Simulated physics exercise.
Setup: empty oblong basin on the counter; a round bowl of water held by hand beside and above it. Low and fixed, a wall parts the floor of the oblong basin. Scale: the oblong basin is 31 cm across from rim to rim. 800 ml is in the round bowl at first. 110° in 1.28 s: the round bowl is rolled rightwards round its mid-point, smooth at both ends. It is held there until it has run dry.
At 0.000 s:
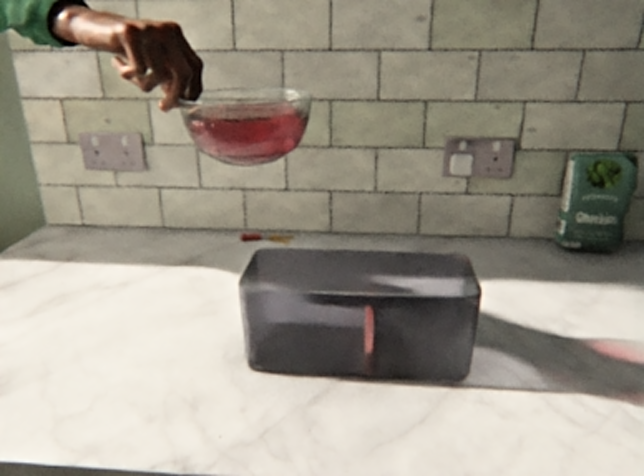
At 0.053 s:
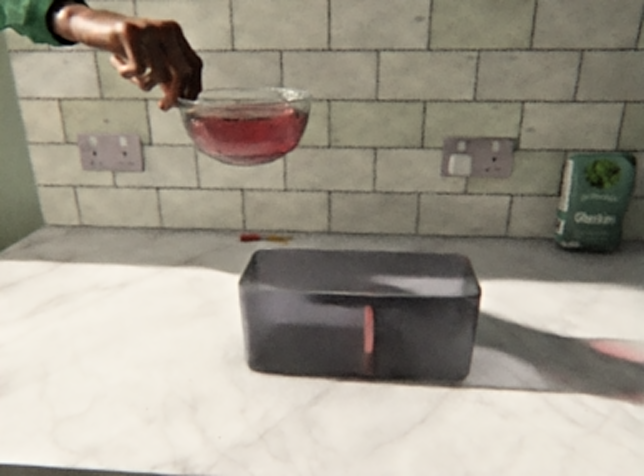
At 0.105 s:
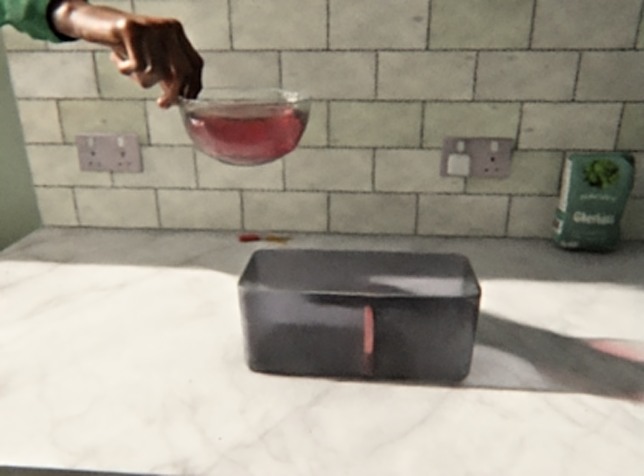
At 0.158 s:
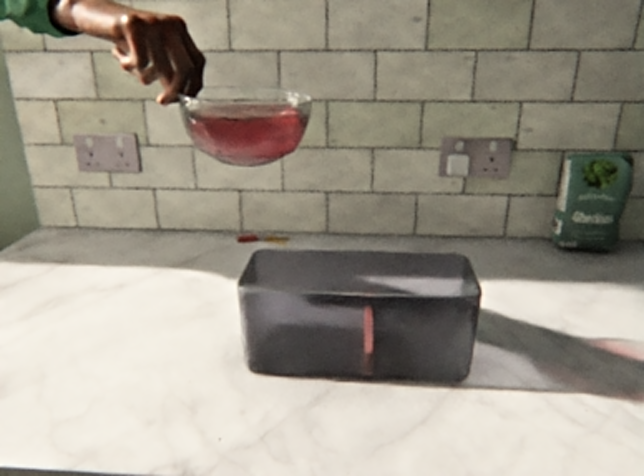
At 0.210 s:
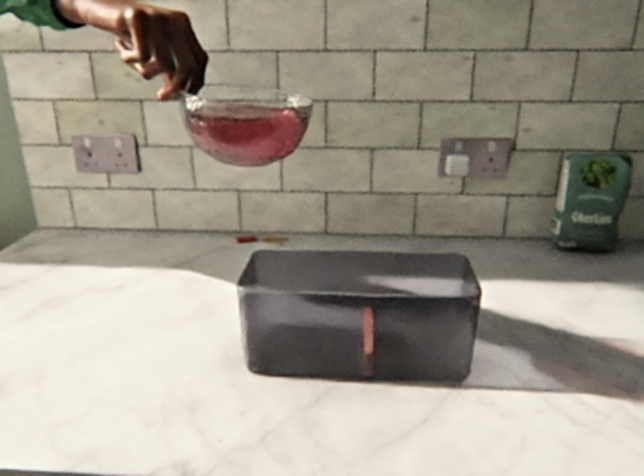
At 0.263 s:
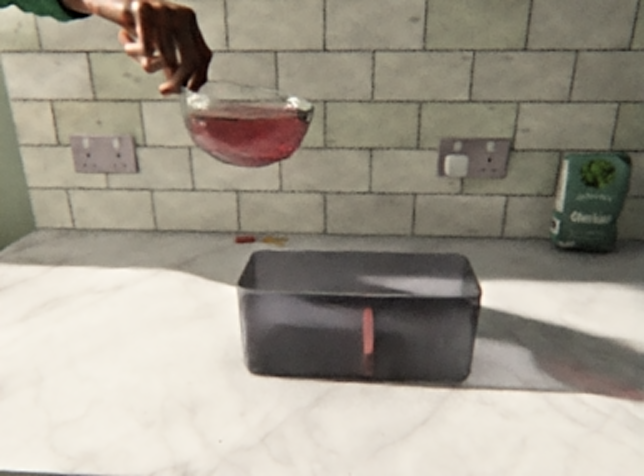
A clear glass bowl of pinkish-red liquid, held at its left rim by a hand in a green sleeve, stays almost level at first, then tilts slightly to the right. Below it, an empty dark grey oblong container with a reddish upright strip sits on a pale marbled counter, seen from the front and slightly above. Behind are pale green wall tiles, two sockets and a green packet at right, all nearly still.
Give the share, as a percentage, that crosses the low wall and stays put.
Around 52 %.
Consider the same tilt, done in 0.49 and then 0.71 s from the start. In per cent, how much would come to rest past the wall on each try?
Try 1: 30 %; try 2: 35 %.
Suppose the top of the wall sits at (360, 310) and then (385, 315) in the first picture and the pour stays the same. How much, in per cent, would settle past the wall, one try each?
Around 60 and 15 percent, in that order.
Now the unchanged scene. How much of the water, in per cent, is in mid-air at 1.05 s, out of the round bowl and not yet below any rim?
Estimated airborne part: Roughly 12 per cent.
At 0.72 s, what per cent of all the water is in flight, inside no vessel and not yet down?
About 38 per cent.
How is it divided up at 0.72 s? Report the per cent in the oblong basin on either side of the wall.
I'd say some 5 on the left and some 6 on the right.
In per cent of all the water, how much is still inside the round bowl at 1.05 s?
What remains is about 3 percent of it all.
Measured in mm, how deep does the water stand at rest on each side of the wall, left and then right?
On the left it stands about 18 mm, on the right about 26 mm.
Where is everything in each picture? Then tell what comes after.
In the first picture, it leans 0°; its right rim is at (310, 98); the water meets the walls at (189, 111) and (308, 113); the oblong basin's rim runs from (247, 268) to (474, 275); the wall's top is at (370, 328).
In the second picture, it leans 0°; its right rim is at (310, 98); the water meets the walls at (189, 111) and (307, 112).
In the third picture, it leans 2°; its right rim is at (310, 99); the water meets the walls at (189, 111) and (307, 113).
In the fourth picture, it leans 4°; its right rim is at (311, 102); the water meets the walls at (189, 110) and (308, 114).
In the fifth picture, it leans 7°; its right rim is at (312, 106); the water meets the walls at (189, 110) and (308, 114).
In the sixth picture, it leans 11°; its right rim is at (313, 110); the water meets the walls at (190, 110) and (309, 114).
Then, 0.72 s in, the tilt is 65° and 50 per cent is still to pour, 5 is left of the wall and 6 right of it.
Then, 1.05 s in, the tilt is 102° and 3 per cent is still to pour, 34 is left of the wall and 52 right of it.
Then, 1.40 s in, the tilt is 110° and 0 per cent is still to pour, 47 is left of the wall and 52 right of it.
Then, 1.78 s in, the tilt is 110° and 0 per cent is still to pour, 47 is left of the wall and 52 right of it.
Finally, 47 per cent lies left of the wall, 52 right of it and 1 outside.
